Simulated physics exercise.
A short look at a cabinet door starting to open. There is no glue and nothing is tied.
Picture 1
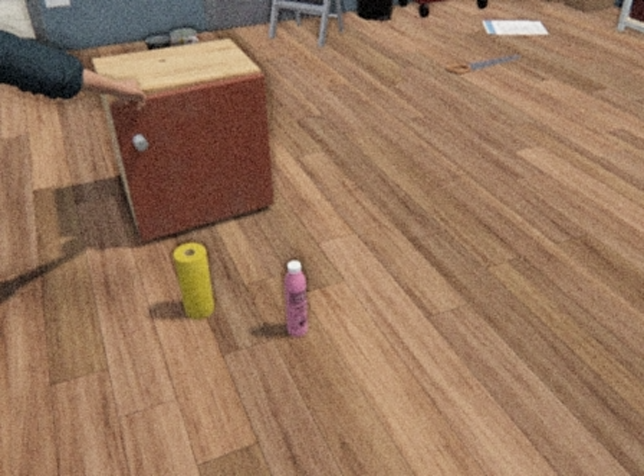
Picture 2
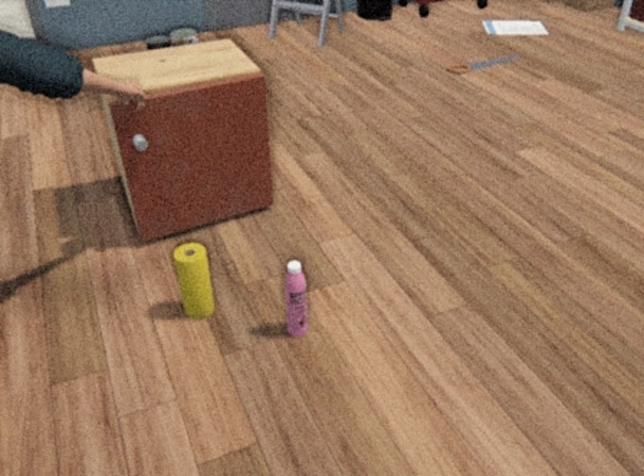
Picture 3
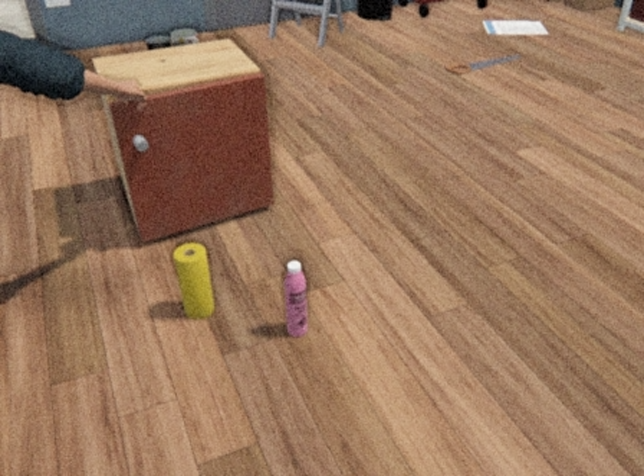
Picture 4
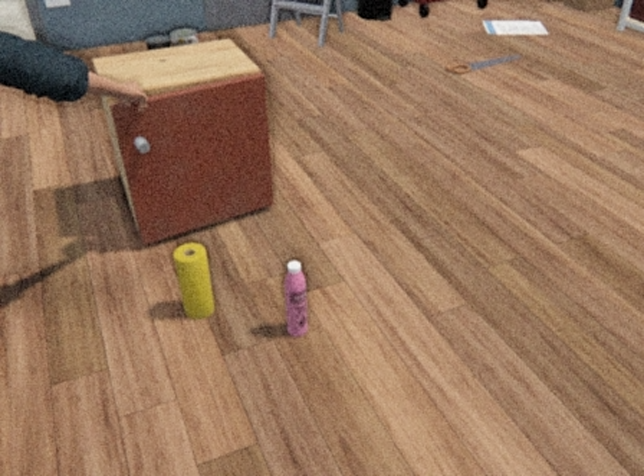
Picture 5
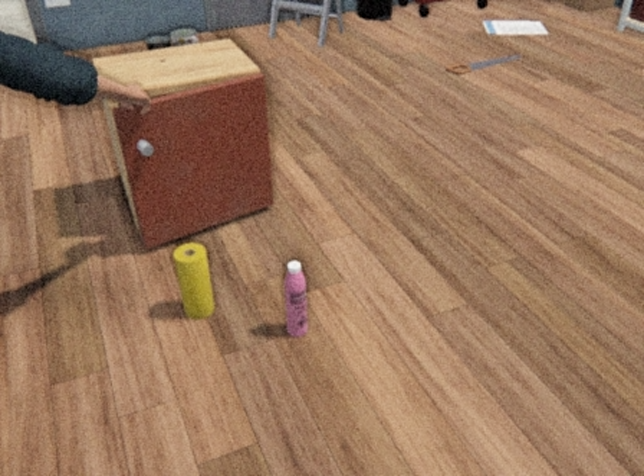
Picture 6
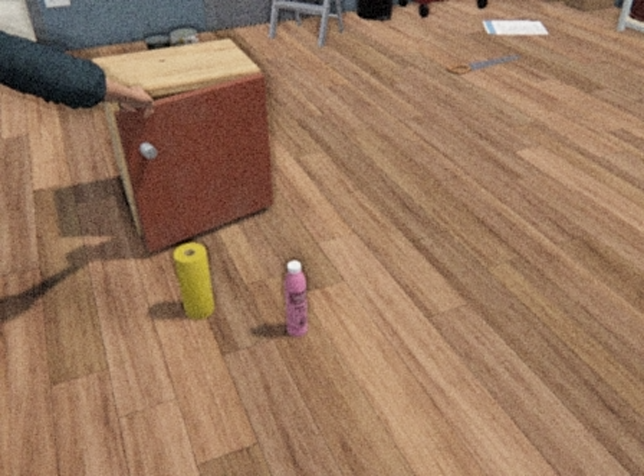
The reddish-brown door of a small wooden cabinet swings slightly open as a hand at its top left edge pulls it outward, while a yellow roll and a pink bottle stand still on the wood floor in front.
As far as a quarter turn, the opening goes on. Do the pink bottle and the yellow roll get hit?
The pink bottle remains where it is; the yellow roll remains where it is.
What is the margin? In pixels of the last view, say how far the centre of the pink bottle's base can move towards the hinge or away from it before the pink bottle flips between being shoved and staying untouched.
Move it up by around 28 pixels.
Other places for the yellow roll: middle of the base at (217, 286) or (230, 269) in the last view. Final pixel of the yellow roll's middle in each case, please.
In the first case it settles close to (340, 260), in the second close to (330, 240).
Then, 0.94 s after the last picture, door 47° open; pink bottle at rest near (296, 299); yellow roll at rest near (195, 282).
At rest, the pink bottle escapes contact, near (296, 299); the yellow roll escapes contact, near (195, 282).
